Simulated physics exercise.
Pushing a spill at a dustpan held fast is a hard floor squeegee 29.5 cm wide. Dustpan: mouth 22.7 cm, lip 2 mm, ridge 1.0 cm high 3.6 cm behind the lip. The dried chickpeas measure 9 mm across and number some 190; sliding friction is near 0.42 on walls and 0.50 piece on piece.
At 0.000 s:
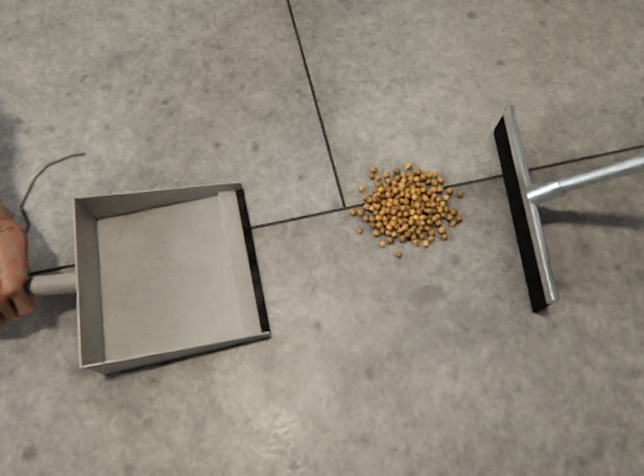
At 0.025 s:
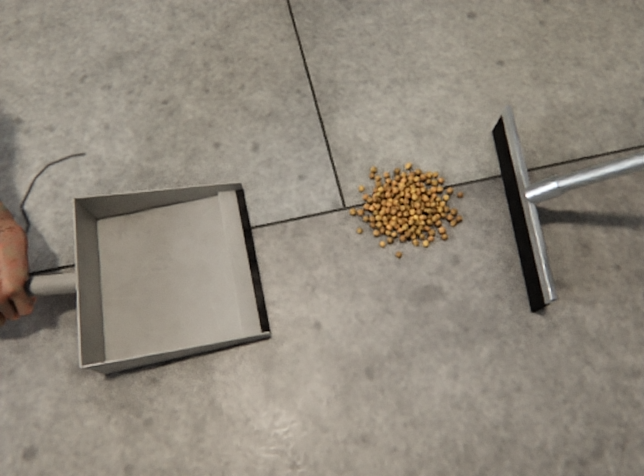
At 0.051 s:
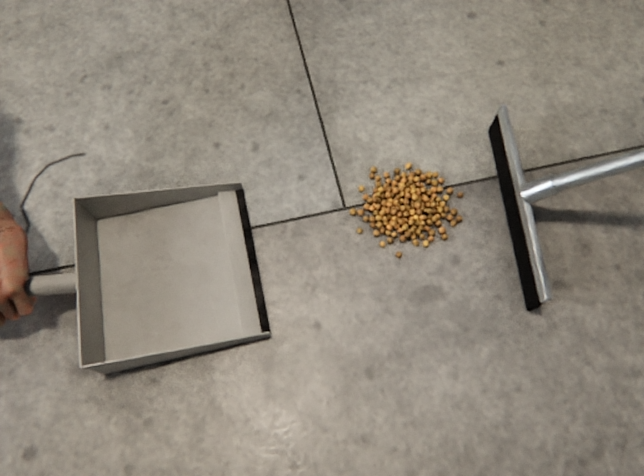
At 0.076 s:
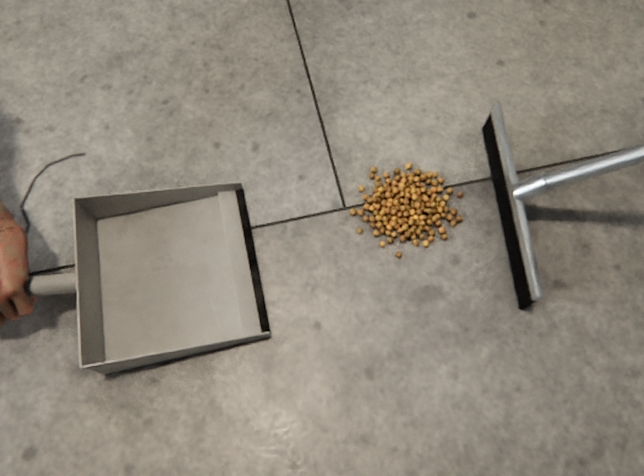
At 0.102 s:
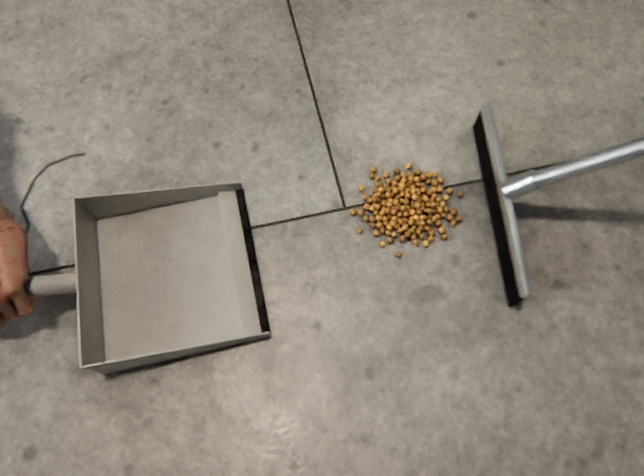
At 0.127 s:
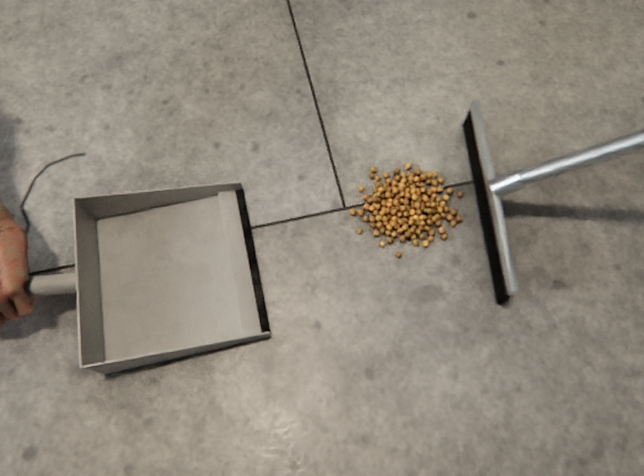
On a grey floor, a squeegee slides left toward dried chickpeas while a hand holds a dustpan.
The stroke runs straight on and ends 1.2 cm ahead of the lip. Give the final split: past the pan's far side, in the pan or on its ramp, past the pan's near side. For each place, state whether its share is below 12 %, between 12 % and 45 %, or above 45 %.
As I see it, far side: It gets a huge chunk; pan: It gets a decent chunk; near side: It gets a trickle.
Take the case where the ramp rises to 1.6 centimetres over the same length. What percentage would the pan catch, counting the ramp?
Estimated share: Around 20 in a hundred.
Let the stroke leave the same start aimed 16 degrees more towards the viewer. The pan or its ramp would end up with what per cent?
I'd put it at close to 20 percent.
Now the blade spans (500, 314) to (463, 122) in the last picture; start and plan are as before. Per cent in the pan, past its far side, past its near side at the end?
The pan gets 30, the far side 20 and the near side 0.
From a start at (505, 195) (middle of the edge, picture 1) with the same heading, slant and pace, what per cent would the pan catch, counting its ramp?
It would come to about 15 in a hundred.
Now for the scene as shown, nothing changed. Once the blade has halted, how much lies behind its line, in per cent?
5 %.
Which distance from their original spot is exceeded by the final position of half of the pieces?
That distance is around 28 cm.
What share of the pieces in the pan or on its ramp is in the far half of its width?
Something like 90 in a hundred.
Then, at 0.38 s, middle of the blade 19 cm from the lip; 0 % over the lip, far side 15 %, near side 0 %.
Then, at 0.56 s, middle of the blade 9 cm from the lip; 0 % over the lip, far side 45 %, near side 0 %.
After 0.85 s, middle of the blade 4 cm from the lip; 25 % over the lip, far side 55 %, near side 0 %.
In the end, at 1.2 s, far side 55 %, pan 20 %, near side 0 %, in front of the lip or behind the blade 25 %.
